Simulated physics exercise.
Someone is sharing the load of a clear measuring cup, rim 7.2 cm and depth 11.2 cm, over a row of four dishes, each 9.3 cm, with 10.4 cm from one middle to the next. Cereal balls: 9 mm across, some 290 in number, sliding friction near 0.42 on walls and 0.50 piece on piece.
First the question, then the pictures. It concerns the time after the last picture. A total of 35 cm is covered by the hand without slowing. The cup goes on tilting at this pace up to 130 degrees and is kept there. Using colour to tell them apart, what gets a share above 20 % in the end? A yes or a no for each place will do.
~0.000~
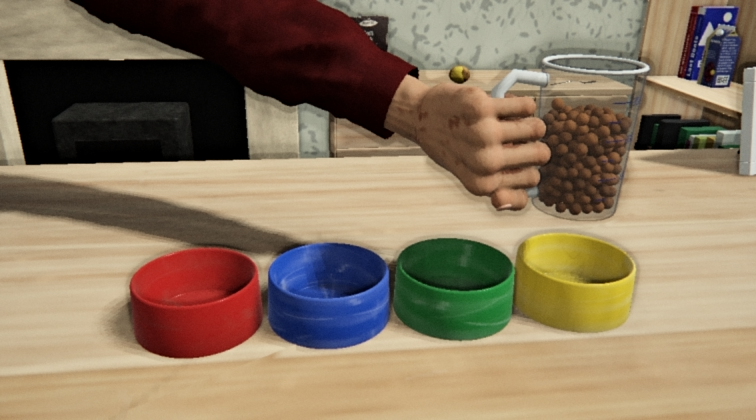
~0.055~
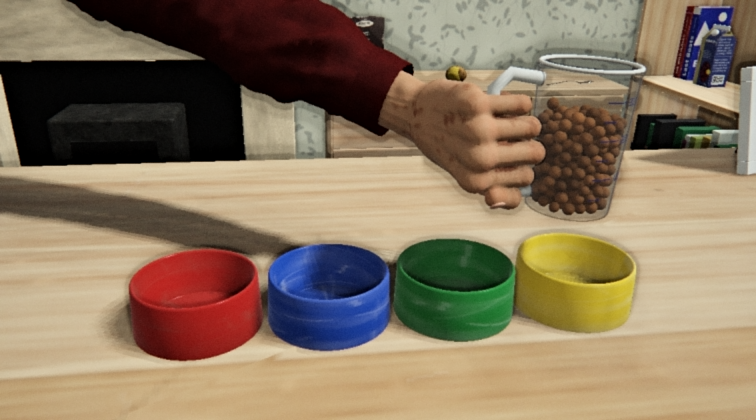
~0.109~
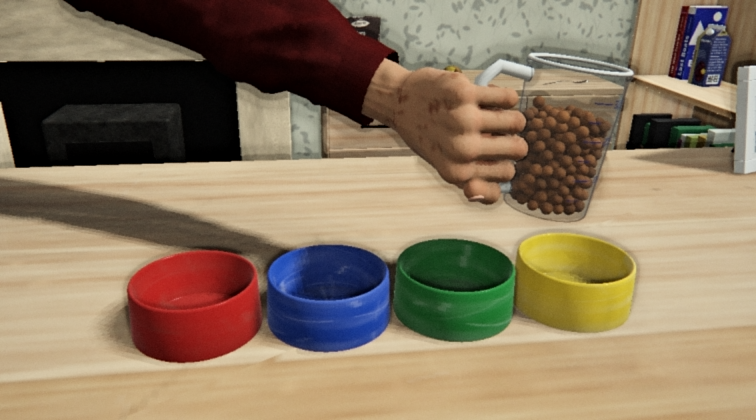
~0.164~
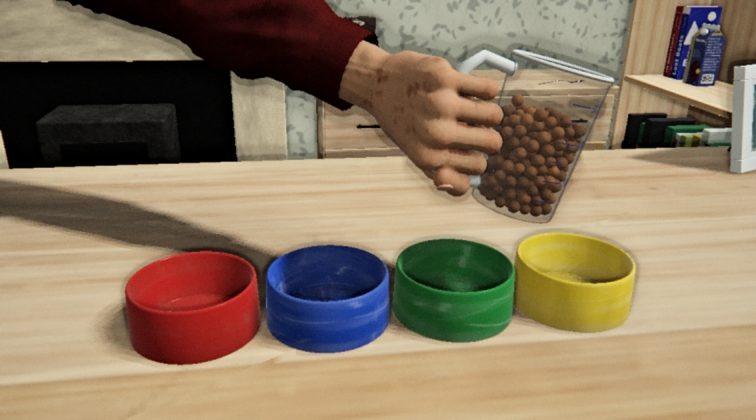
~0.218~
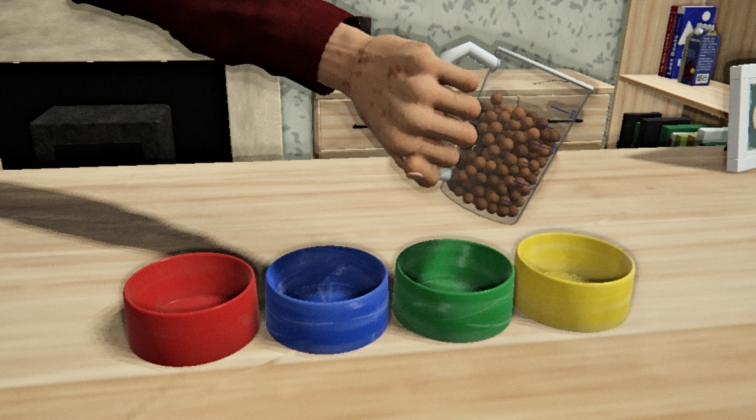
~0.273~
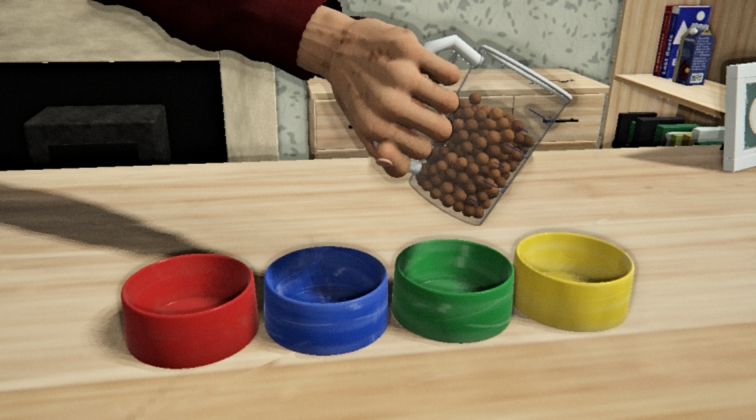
Outcome: Red dish: A share larger than a fifth; blue dish: A share of a fifth at most; green dish: A share of a fifth at most; yellow dish: A share of a fifth at most; counter: A share of a fifth at most.
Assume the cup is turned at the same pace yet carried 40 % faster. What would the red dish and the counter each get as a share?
Red: 90; counter: 10.
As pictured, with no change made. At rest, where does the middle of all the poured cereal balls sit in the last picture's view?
I'd say roughly (206, 303).
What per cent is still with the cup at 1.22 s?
Somewhere near 25 per cent.
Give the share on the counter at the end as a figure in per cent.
Estimate: Close to 5 %.
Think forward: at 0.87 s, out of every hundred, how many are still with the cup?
Load share: Near 95 percent.
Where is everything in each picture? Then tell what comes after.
Cup at (583, 138), tilt 0 degrees, lip at (640, 64), moved 0.0 cm; middle of the pieces at (573, 158); yellow dish at (575, 258); green dish at (455, 264); blue dish at (329, 270); red dish at (195, 276), in the first frame.
Cup at (578, 138), tilt 2 degrees, lip at (636, 66), moved 0.5 cm; middle of the pieces at (567, 158), in the second frame.
Cup at (561, 138), tilt 7 degrees, lip at (624, 70), moved 1.8 cm; middle of the pieces at (549, 157), in the third frame.
Cup at (536, 138), tilt 14 degrees, lip at (605, 78), moved 3.8 cm; middle of the pieces at (521, 157), in the fourth frame.
Cup at (510, 139), tilt 22 degrees, lip at (585, 86), moved 5.8 cm; middle of the pieces at (494, 156), in the fifth frame.
Cup at (484, 139), tilt 29 degrees, lip at (563, 96), moved 7.9 cm; middle of the pieces at (466, 155); yellow dish at (573, 257); green dish at (454, 265); blue dish at (326, 274); red dish at (189, 283). The cup turns about 135 degrees a second and travels 37 cm a second, in the sixth frame.
Then, at 0.63 s, tilt 78 degrees; cup holds 100 %.
After 0.87 s, tilt 110 degrees; cup holds 95 %, blue 5 %.
After 1.22 s, tilt 130 degrees; cup holds 25 %, red 65 %, blue 5 %.
By 2.0 s all is still; red 90 %, blue 5 %, green 0 %, yellow 0 %, counter 5 %.
